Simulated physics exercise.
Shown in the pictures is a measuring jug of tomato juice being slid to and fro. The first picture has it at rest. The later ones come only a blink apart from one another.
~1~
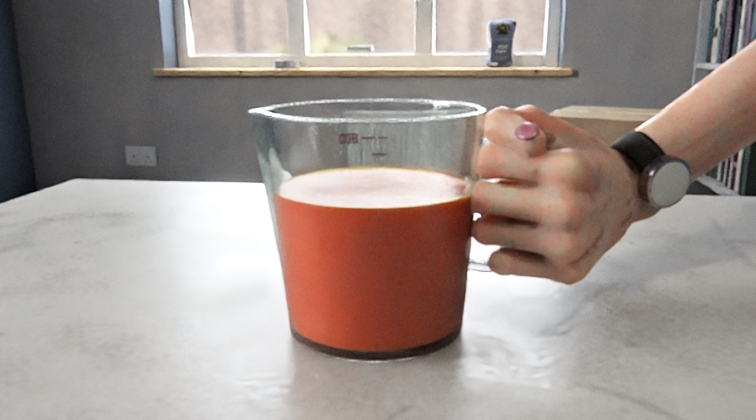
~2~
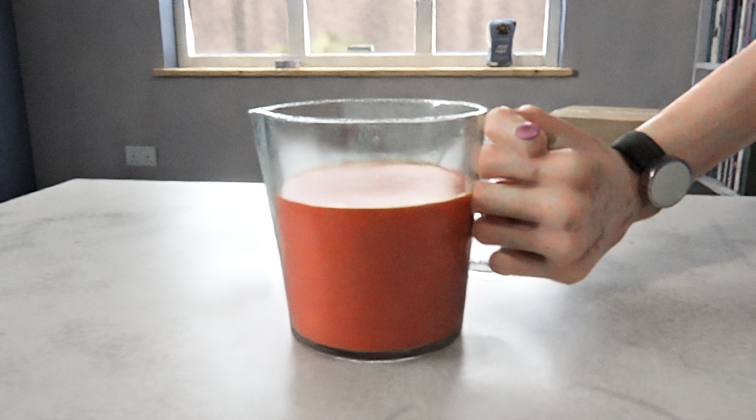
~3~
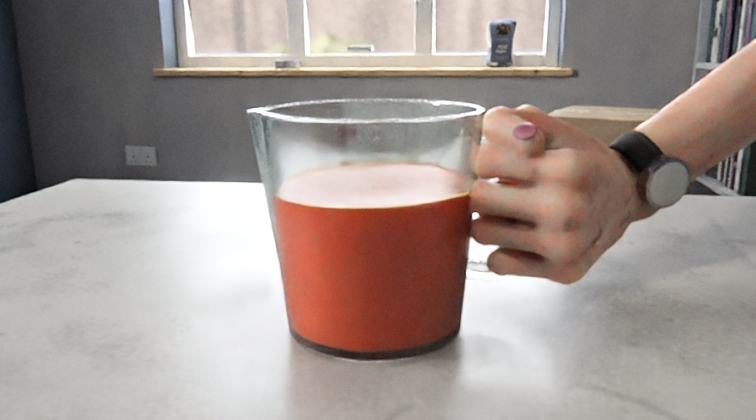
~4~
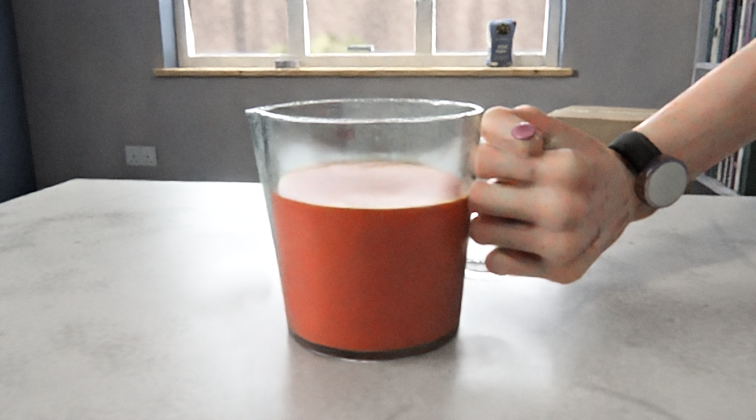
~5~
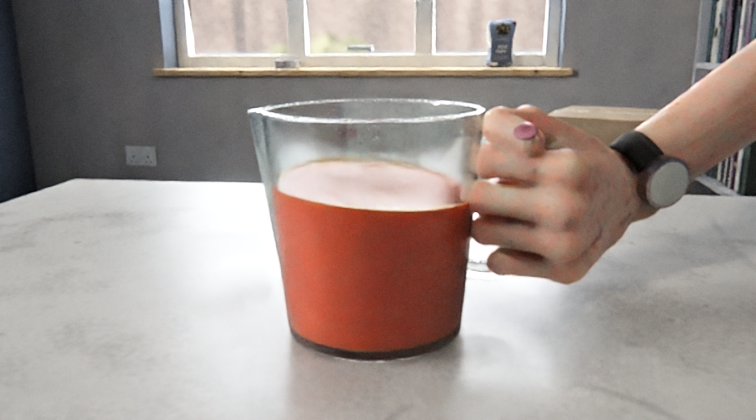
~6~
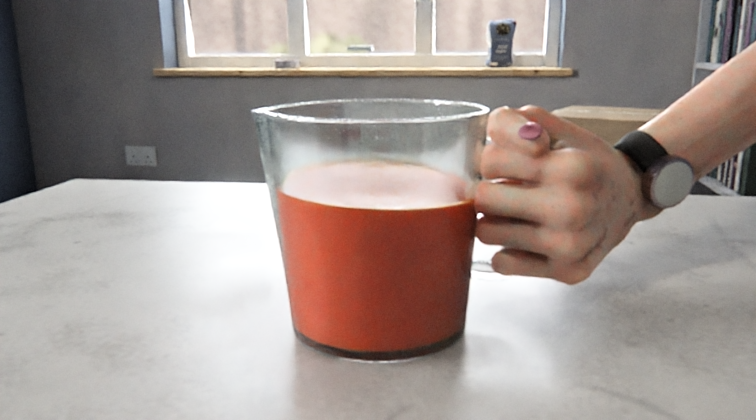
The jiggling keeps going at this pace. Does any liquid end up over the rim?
I think the liquid will stay in at this beat.
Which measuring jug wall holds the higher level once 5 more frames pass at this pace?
The level is higher on the left end.
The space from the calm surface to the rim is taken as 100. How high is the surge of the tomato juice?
About 40 per cent.
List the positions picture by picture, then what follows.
Measuring jug (375, 214) about two thirds full; at rest, in the first picture.
Measuring jug about two thirds full, surface at (375, 186); surface about level, in the second picture.
Measuring jug (373, 213) about two thirds full; surface about level, in the third picture.
Measuring jug about two thirds full, surface at (371, 186); surface about level, in the fourth picture.
Measuring jug (373, 213) about two thirds full; surface a little higher on the left, in the fifth picture.
Measuring jug about two thirds full, surface at (378, 186); surface about level, in the sixth picture.
Next, the highest wave so far stays far below the rim.
After that, the highest wave so far climbs under half way to the rim.
Finally, the highest wave so far climbs under half way to the rim; nothing has left it.
